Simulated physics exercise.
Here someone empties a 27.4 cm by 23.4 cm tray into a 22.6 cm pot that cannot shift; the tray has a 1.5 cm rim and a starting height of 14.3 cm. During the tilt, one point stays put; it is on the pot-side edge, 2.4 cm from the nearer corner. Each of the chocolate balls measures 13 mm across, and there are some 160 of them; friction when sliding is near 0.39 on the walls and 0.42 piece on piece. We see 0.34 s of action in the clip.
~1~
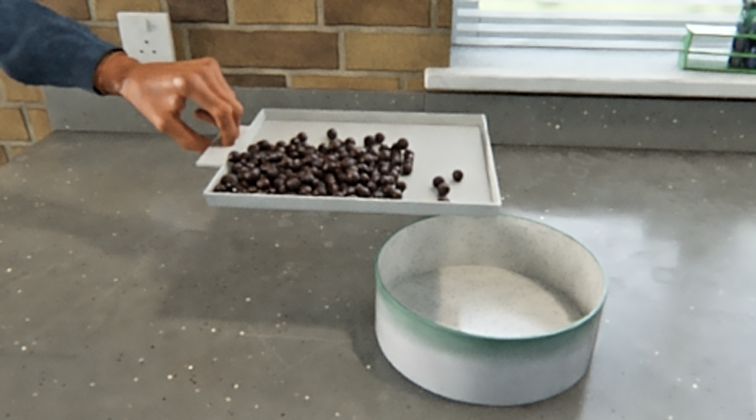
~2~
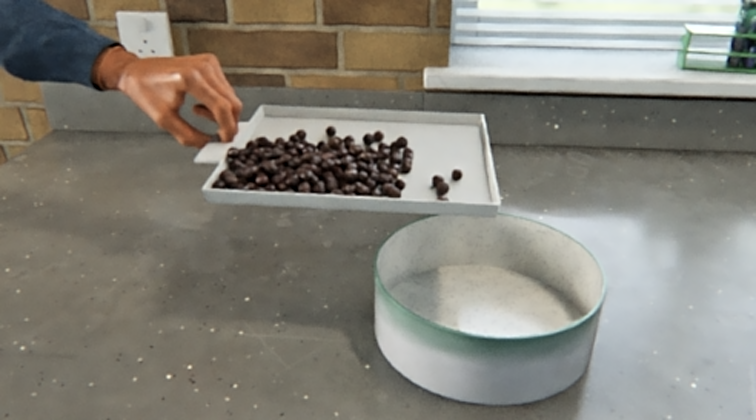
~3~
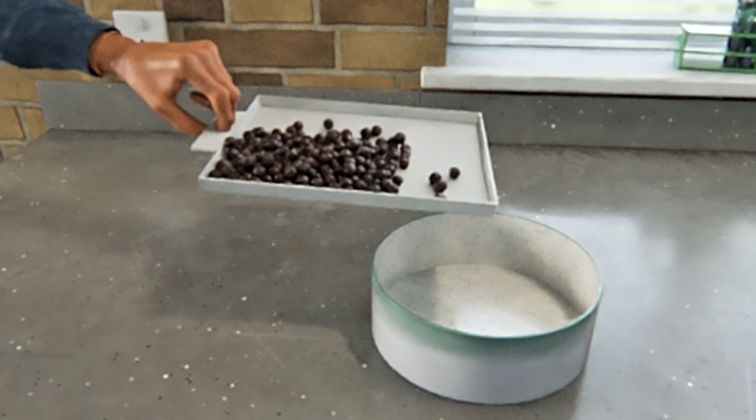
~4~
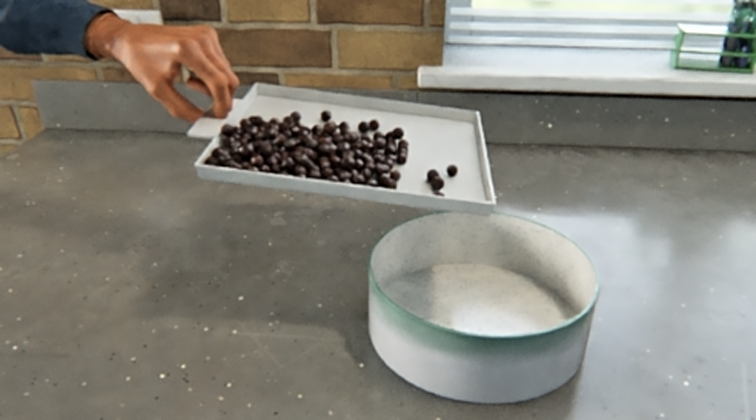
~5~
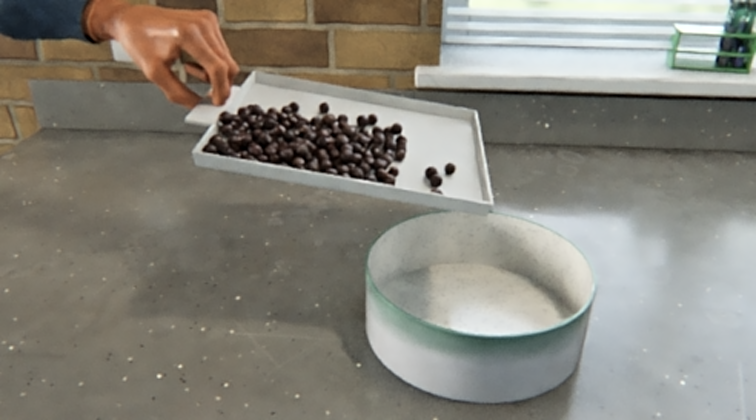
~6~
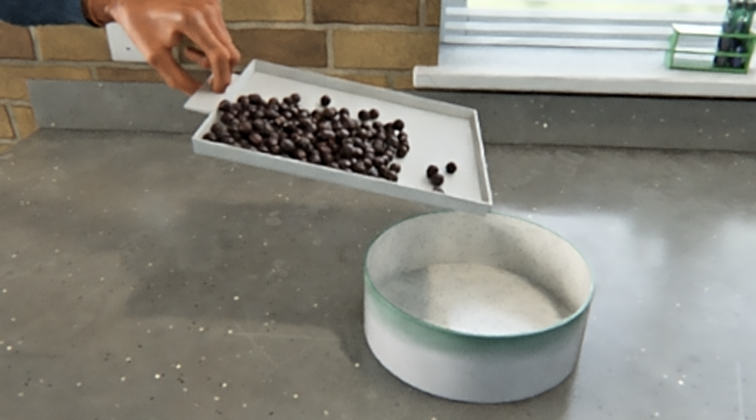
A white tray of dark chocolate balls slowly tilted down toward the right as a hand raised its left end above a grey counter, while the balls barely shifted and the round pot below stayed empty.
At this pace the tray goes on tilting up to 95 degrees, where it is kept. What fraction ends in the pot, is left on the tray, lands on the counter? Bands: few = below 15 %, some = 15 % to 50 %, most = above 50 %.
Pot: Most, tray: Few, counter: Some.
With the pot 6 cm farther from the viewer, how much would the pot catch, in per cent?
Close to 85 per cent, then.
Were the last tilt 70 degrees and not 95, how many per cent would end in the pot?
5 per cent.
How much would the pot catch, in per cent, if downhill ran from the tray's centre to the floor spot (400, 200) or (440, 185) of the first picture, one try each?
Near 65 and 95 percent, in that order.
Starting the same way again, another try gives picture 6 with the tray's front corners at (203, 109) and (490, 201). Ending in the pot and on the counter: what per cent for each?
Pot: 55, counter: 45.
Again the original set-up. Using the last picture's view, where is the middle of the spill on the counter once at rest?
(562, 250).
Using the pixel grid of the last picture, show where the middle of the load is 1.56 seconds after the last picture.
Roughly (485, 128).
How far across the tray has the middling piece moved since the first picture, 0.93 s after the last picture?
Displacement on the tray: About 9 cm.
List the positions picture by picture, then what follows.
Tray tilt 0 degrees, front corners at (207, 192) and (497, 203); middle of the pieces at (328, 172); pot at (489, 265), in the first picture.
Tray tilt 1 degrees, front corners at (206, 188) and (497, 203); middle of the pieces at (327, 170), in the second picture.
Tray tilt 3 degrees, front corners at (202, 177) and (494, 202), lowest corner right front; middle of the pieces at (325, 163), in the third picture.
Tray tilt 6 degrees, front corners at (199, 164) and (492, 202), lowest corner right front; middle of the pieces at (322, 155), in the fourth picture.
Tray tilt 9 degrees, front corners at (197, 151) and (490, 202), lowest corner right front; middle of the pieces at (320, 147), in the fifth picture.
Tray tilt 12 degrees, front corners at (196, 138) and (489, 203), lowest corner right front; middle of the pieces at (321, 140); pot at (477, 263), in the sixth picture.
Then, 0.93 s after the last picture, tilt 50 degrees; the tray holds 95 %, the pot 5 %.
Then, 1.56 s after the last picture, tilt 76 degrees; the tray holds 90 %, the pot 5 %.
Then, 2.23 s after the last picture, tilt 95 degrees; the tray holds 0 %, the pot 70 %.
In the end, pot 75 %, tray 0 %, counter 25 %.
